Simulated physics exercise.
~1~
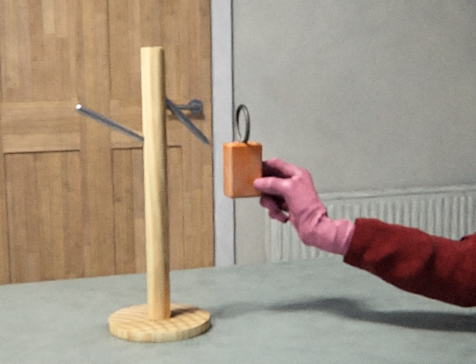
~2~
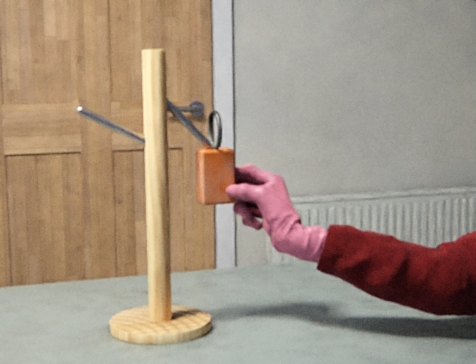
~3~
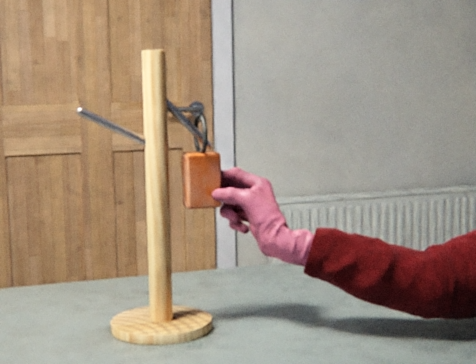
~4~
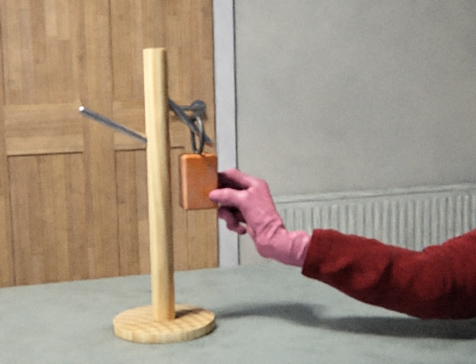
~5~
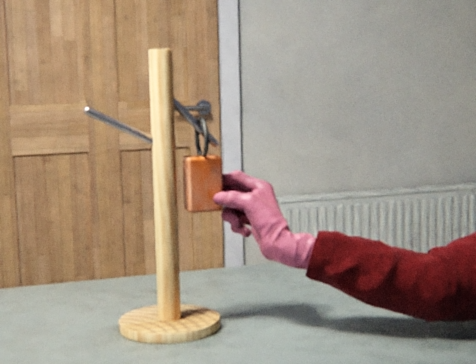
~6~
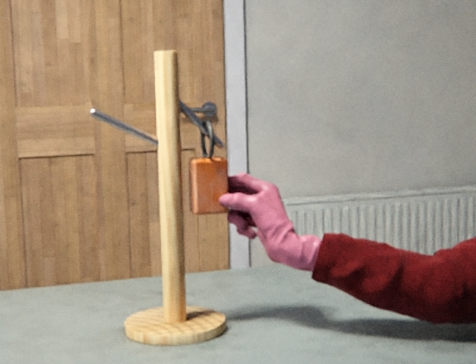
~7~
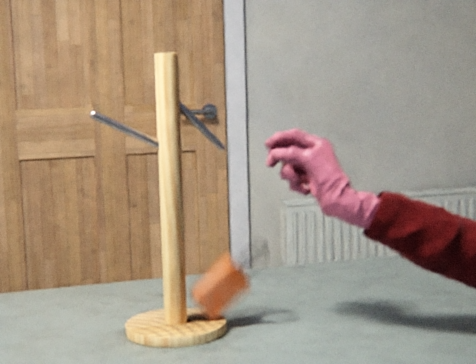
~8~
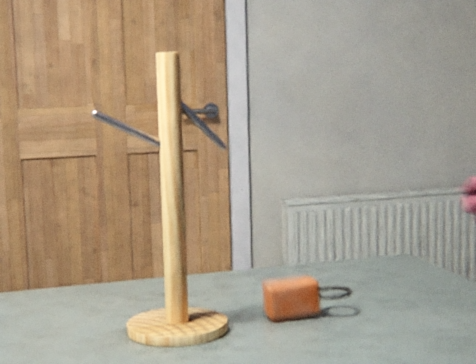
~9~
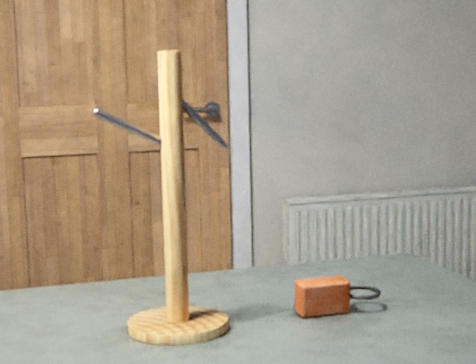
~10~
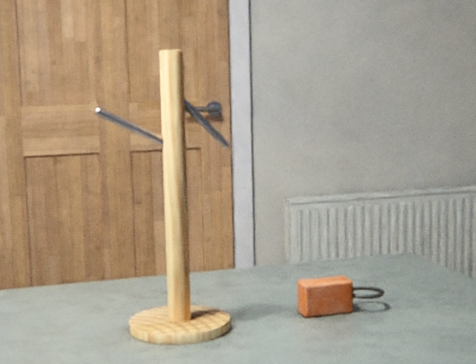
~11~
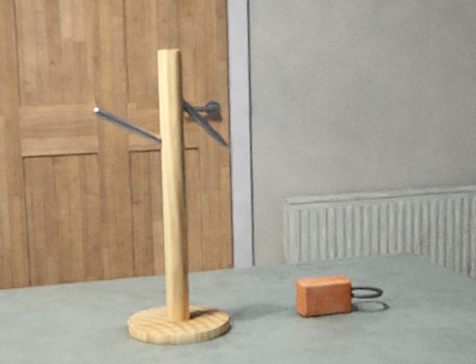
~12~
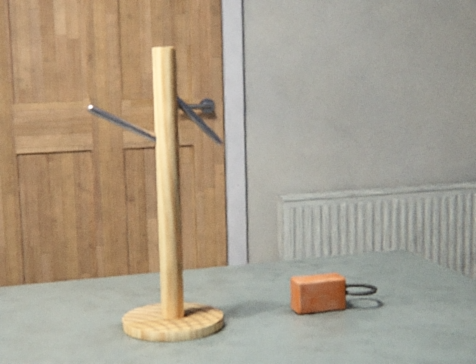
A gloved hand holds an orange pouch's ring to a peg, releases it, and it falls onto the table.
